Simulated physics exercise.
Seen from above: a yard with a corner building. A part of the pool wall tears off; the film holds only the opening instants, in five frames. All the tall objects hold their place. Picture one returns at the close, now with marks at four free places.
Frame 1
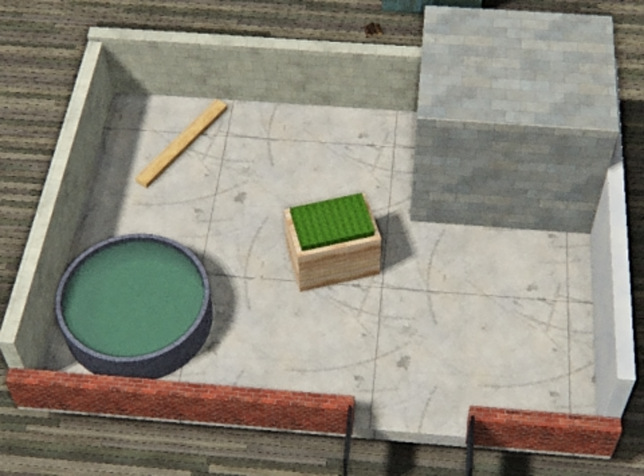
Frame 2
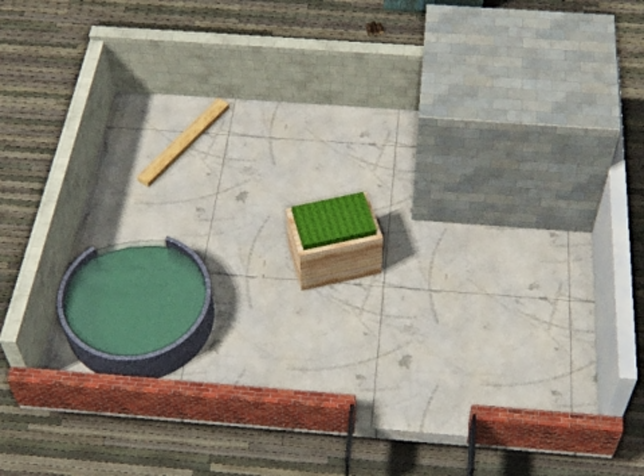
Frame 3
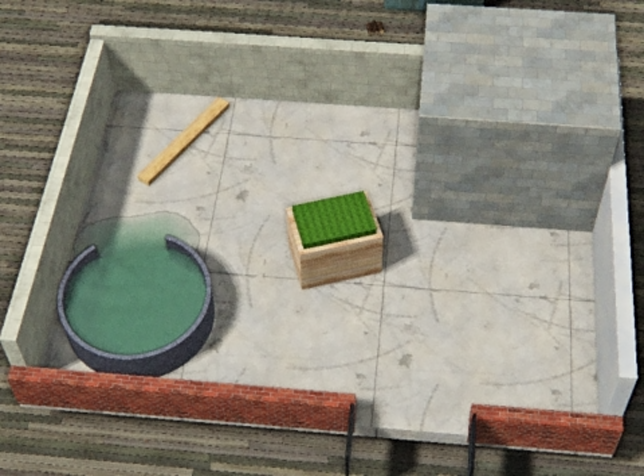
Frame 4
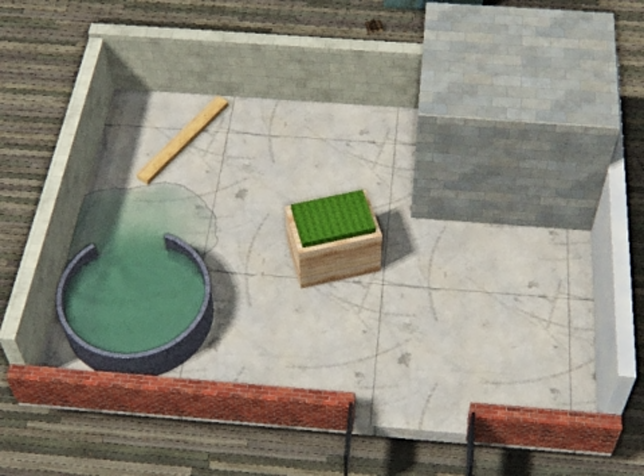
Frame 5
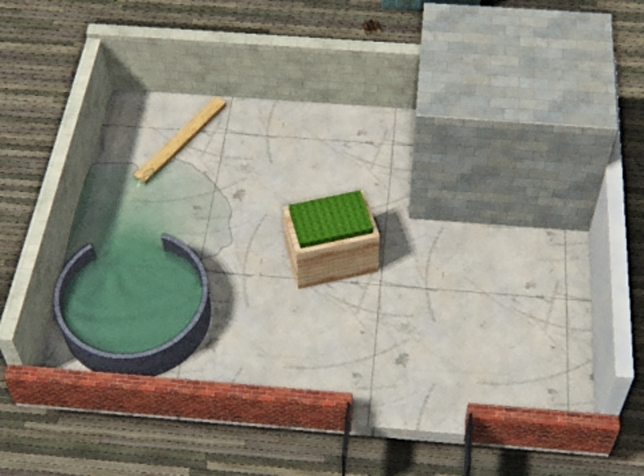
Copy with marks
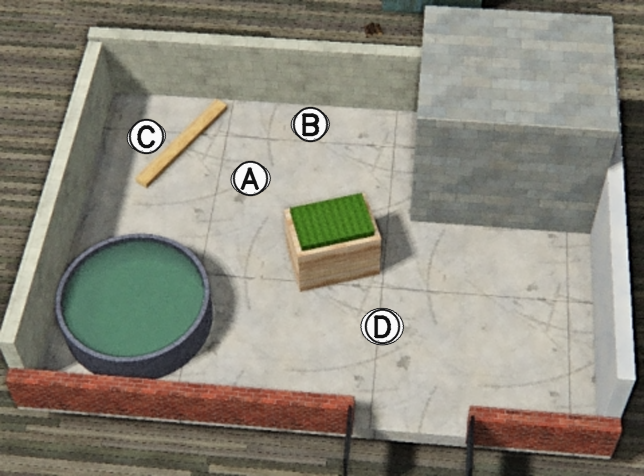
In the video, a walled yard with a corner building holds a round dark-rimmed pool, a wooden plank and a green-topped box. A gap opens in the pool's rear wall, and greenish water spreads across the pale floor toward the plank.
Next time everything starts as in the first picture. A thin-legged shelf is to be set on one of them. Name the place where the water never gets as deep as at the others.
I would pick place D.
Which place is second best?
Here it is place A.
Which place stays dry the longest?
Here it is place D.
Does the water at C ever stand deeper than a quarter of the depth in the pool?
Yes, clearly.
In white, A at (250, 178); B at (310, 124); C at (146, 136); D at (382, 326).
If A is chosen, the water peaks at about 15 % of the depth that stood in the pool.
If B is chosen, the water peaks at about 29 % of the depth that stood in the pool.
If C is chosen, the water peaks at about 38 % of the depth that stood in the pool.
If D is chosen, the water peaks at about 8 % of the depth that stood in the pool.
